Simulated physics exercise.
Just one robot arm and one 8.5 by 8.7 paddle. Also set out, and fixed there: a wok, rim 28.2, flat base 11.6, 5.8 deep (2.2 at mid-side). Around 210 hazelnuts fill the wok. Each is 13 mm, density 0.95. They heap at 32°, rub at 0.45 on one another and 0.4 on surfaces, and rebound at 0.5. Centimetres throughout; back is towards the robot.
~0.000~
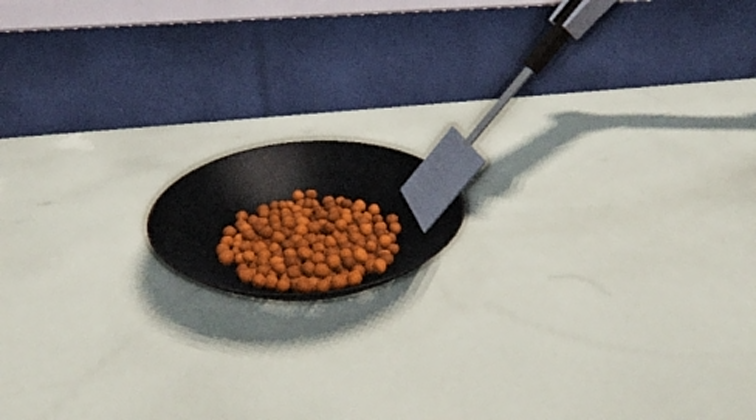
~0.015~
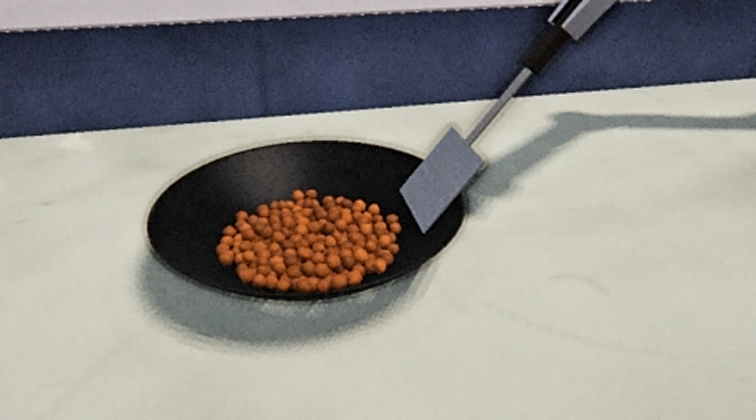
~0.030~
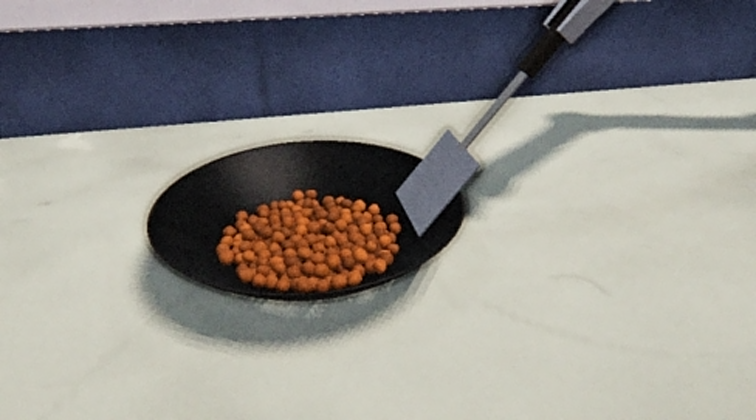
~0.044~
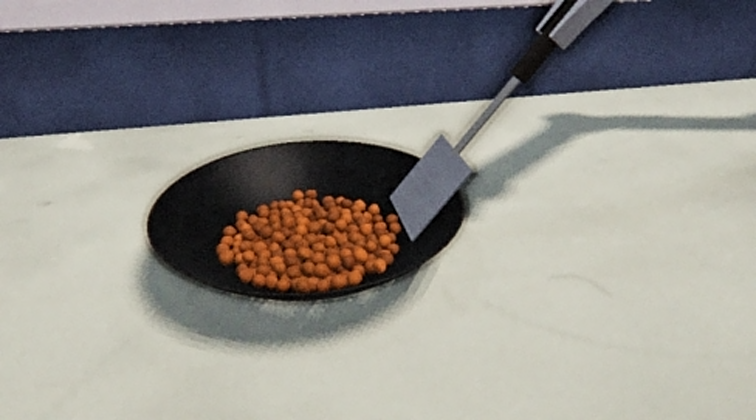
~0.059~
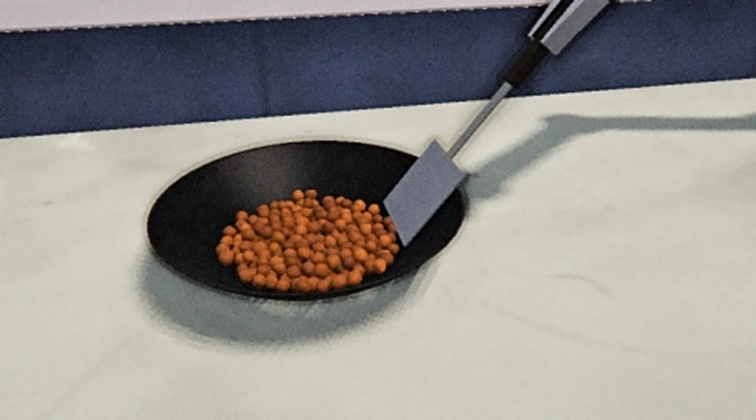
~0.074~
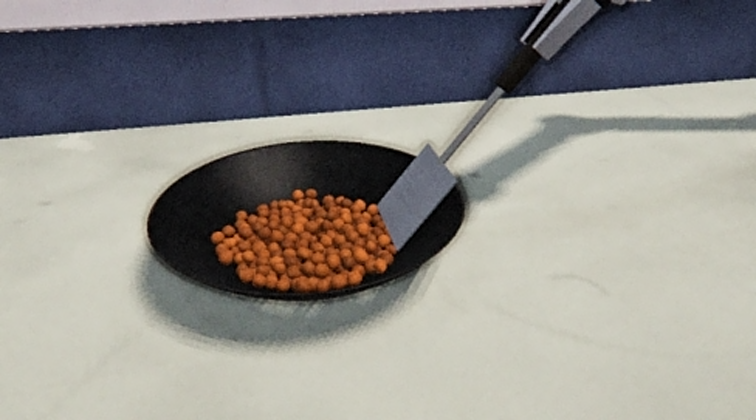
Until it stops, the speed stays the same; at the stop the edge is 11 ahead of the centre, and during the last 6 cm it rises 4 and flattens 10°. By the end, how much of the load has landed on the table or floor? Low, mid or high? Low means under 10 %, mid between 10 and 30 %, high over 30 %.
Mid.
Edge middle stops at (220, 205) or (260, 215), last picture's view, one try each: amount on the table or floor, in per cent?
Some 5 and 0 per cent.
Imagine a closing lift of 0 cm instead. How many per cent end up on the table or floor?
25 per cent.
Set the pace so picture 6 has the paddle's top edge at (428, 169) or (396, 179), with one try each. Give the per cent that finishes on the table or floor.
30 % and 55 %.
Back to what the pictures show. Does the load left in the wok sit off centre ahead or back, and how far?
The balance point lies close to 3.5 cm ahead.
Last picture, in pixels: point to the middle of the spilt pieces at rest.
(36, 282), roughly.
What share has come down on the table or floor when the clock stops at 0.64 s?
Around 20 %.
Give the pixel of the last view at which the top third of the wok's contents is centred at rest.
It is centred near (226, 242).
By 0.22 s, sloping 51°, highest piece 5 above the table; 212 in the wok.
By 0.37 s, sloping 48°, highest piece 7 above the table; 212 in the wok.
By 0.64 s, sloping 41°, highest piece 6 above the table; 164 in the wok, 47 on the table or floor, 1 on the blade or in flight.
By 1.69 s, sloping 41°, highest piece 4 above the table; 164 in the wok, 48 on the table or floor.
Final count, 164 in the wok, 48 on the table or floor. That is 23 % on the table or floor.
